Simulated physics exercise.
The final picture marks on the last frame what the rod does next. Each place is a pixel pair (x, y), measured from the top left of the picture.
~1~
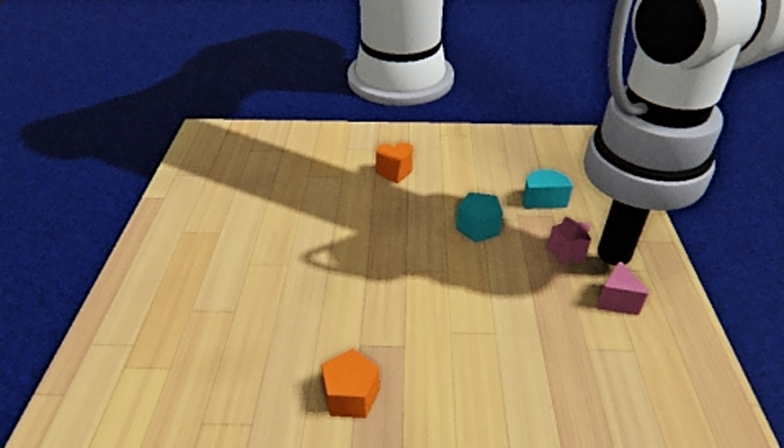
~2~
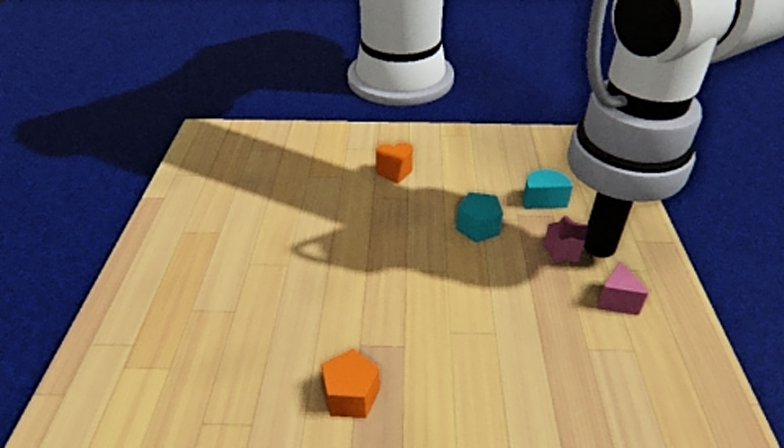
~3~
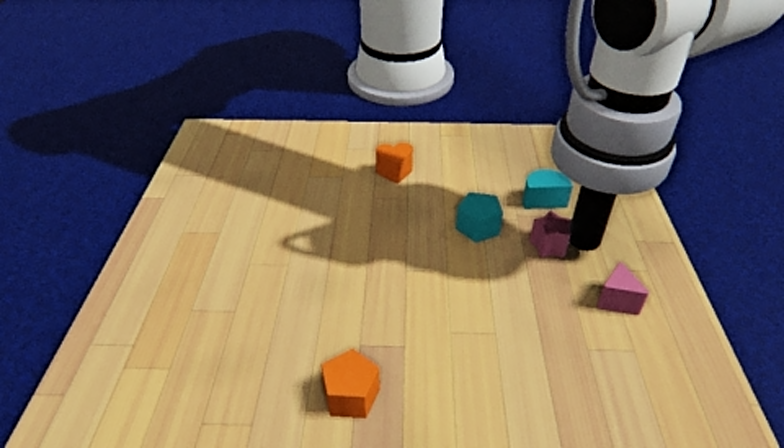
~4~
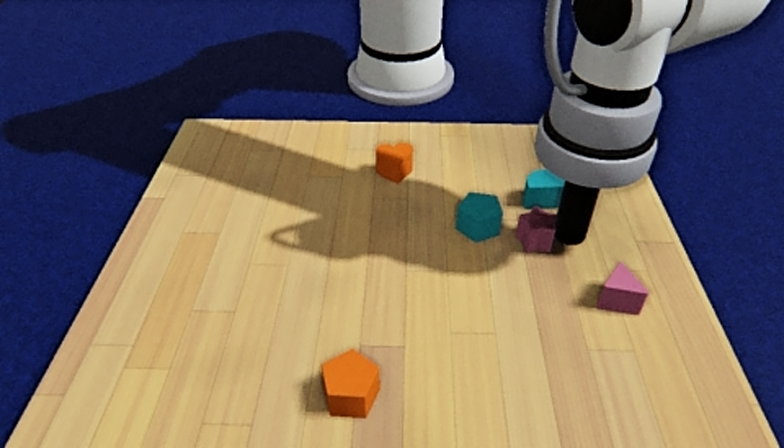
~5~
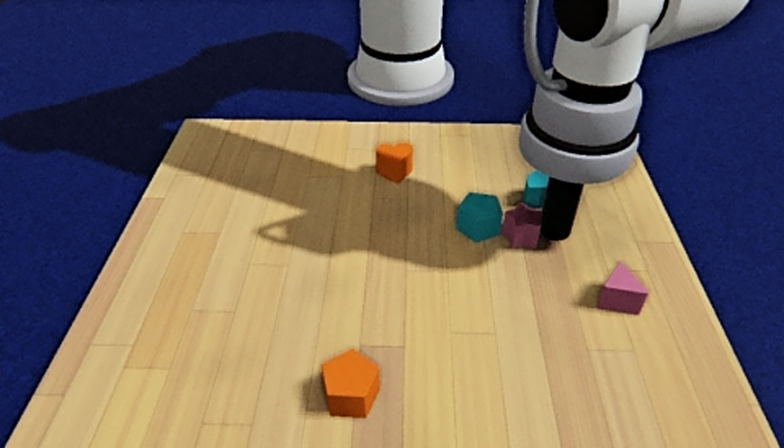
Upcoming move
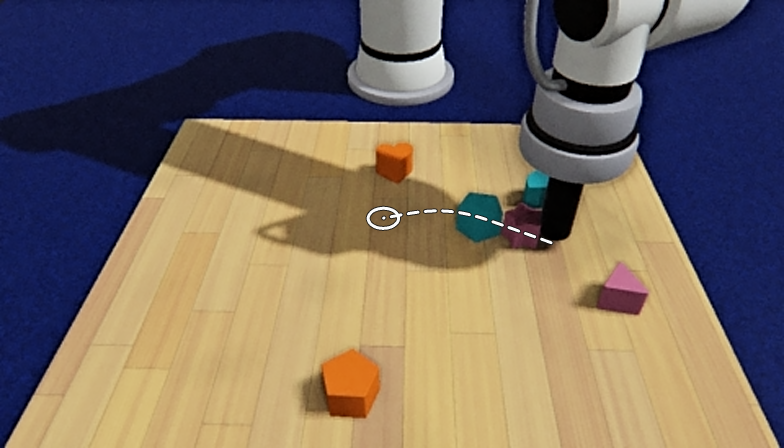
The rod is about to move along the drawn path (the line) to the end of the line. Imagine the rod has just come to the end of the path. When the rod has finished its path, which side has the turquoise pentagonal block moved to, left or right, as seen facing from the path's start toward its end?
Facing from start to end, it shifts left.
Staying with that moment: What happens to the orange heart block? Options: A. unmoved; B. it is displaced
My answer is option A.
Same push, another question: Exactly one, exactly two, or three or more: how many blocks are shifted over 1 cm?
Two blocks, no more.
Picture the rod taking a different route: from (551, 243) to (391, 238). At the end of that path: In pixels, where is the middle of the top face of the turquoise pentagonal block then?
Expect it around (407, 180).
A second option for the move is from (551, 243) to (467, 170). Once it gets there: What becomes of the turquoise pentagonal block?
That block is going to get moved.
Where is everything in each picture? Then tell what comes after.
Rod tip at (614, 256); block tops, orange heart block at (395, 151); turquoise pentagonal block at (481, 205); pink star block at (573, 229); turquoise half-round block at (548, 179), in the first frame.
Rod at (598, 248); pink star block at (569, 228), in the second frame.
Rod at (584, 241); pink star block at (555, 223), in the third frame.
Rod at (569, 236); pink star block at (540, 219), in the fourth frame.
Rod at (554, 232); orange heart block at (395, 151); turquoise pentagonal block at (481, 205); pink star block at (525, 215); turquoise half-round block partly hidden, in the fifth frame.
Path on the board, from (551, 243) by way of (495, 222) and (439, 211) to (383, 218).
What follows on the original path. One third of the way, rod at (496, 212); turquoise pentagonal block at (435, 196), turned 30° clockwise; pink star block at (470, 205), turned 30° anticlockwise.
Two thirds of the way, rod at (439, 200); turquoise pentagonal block at (379, 195), turned 15° clockwise; pink star block at (414, 198), turned 45° anticlockwise.
At the end, rod at (383, 207); orange heart block in place; turquoise pentagonal block at (321, 203), turned 15° clockwise; pink star block at (356, 205), turned 45° anticlockwise; turquoise half-round block in place.
